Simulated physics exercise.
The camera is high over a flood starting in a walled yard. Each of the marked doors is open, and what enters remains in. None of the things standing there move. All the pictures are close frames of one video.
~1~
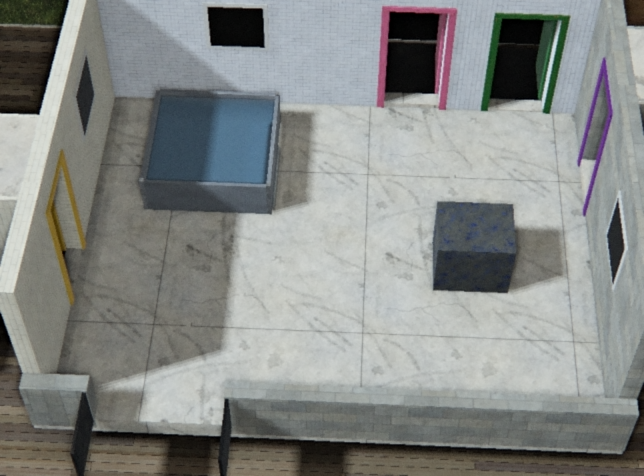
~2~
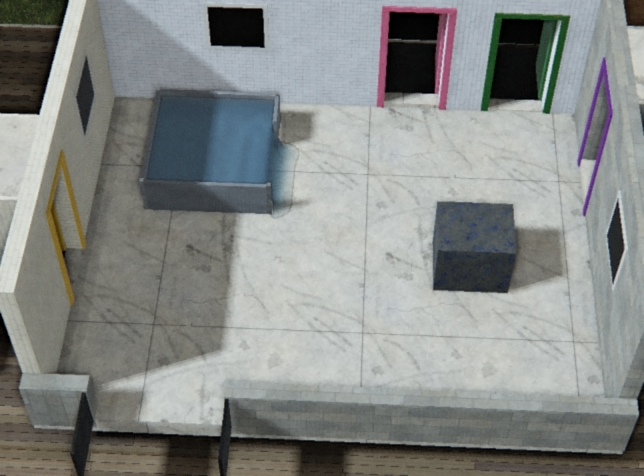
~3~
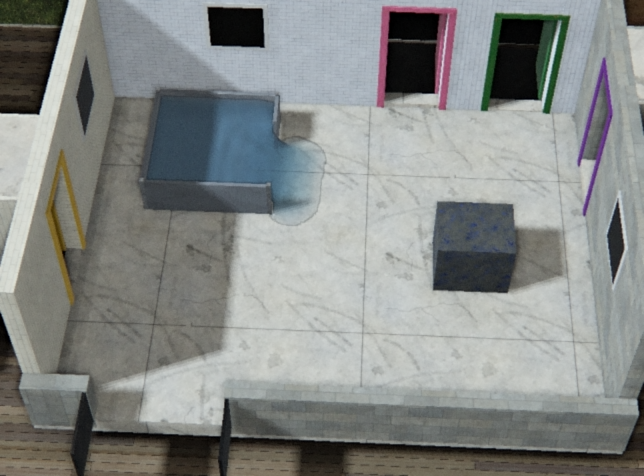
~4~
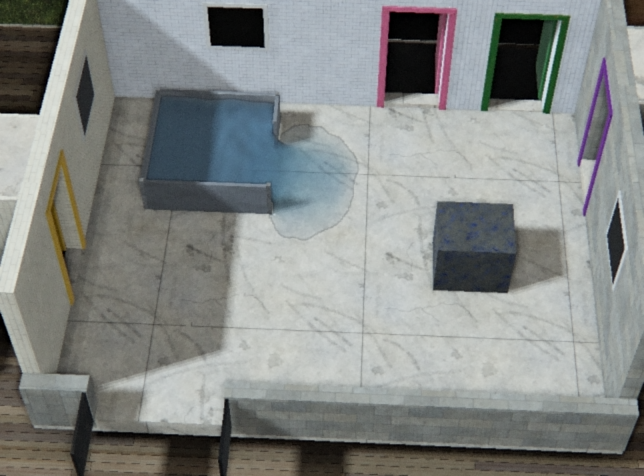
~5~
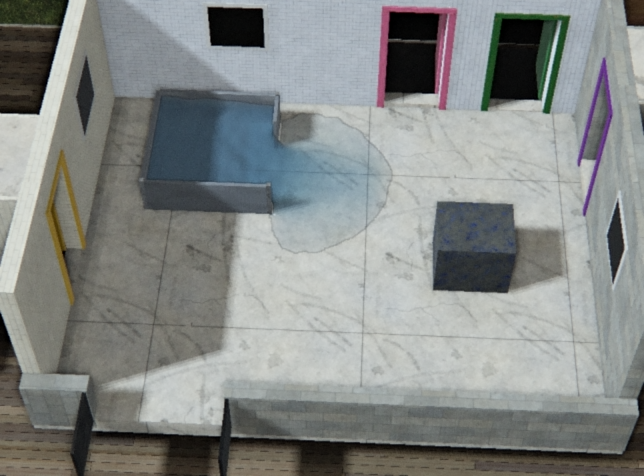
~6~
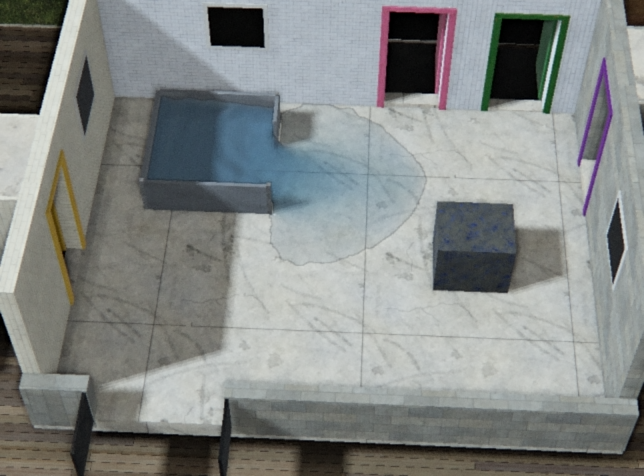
Water pouring from a gap in the right side of a grey tank, spreading rightward across the pale marble floor of a walled yard.
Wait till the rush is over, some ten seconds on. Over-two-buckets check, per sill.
Yellow door: Within two, purple door: Within two, green door: Over, pink door: Within two.
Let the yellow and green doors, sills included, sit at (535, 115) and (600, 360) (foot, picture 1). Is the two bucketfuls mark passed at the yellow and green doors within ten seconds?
My reading: The yellow door exceeds the limit, the green door exceeds the limit.
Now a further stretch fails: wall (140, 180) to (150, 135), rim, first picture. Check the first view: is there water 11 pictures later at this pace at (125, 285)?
Verdict: Covered.
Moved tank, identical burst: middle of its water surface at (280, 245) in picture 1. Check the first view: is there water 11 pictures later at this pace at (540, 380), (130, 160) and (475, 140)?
Hit, spared, hit.
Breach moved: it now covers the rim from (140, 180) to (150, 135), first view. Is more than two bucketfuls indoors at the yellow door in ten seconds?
Yellow door: Over the line.
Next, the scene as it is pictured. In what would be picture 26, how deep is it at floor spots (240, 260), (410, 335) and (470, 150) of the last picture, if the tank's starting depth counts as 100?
Going place by place: 0 %, 10 % and 6 %.
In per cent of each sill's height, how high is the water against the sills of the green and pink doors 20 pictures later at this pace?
In order: Roughly 340 and 80 in a hundred.
A moment on, water covers 30 % of the floor; the yellow door not reached, the purple door not reached, the green door not reached, the pink door wet at the sill, nothing in.
Next, water covers 40 % of the floor; the yellow door not reached, the purple door wet at the sill, nothing in, the green door wet at the sill, nothing in, the pink door wet at the sill, nothing in.
Then, water covers 50 % of the floor; the yellow door not reached, the purple door under two buckets in, the green door under two buckets in, the pink door wet at the sill, nothing in.
Later, water covers 60 % of the floor; the yellow door not reached, the purple door under two buckets in, the green door far over two buckets in, the pink door wet at the sill, nothing in.
In the end, water covers 85 % of the floor; the yellow door not reached, the purple door under two buckets in, the green door far over two buckets in, the pink door under two buckets in.
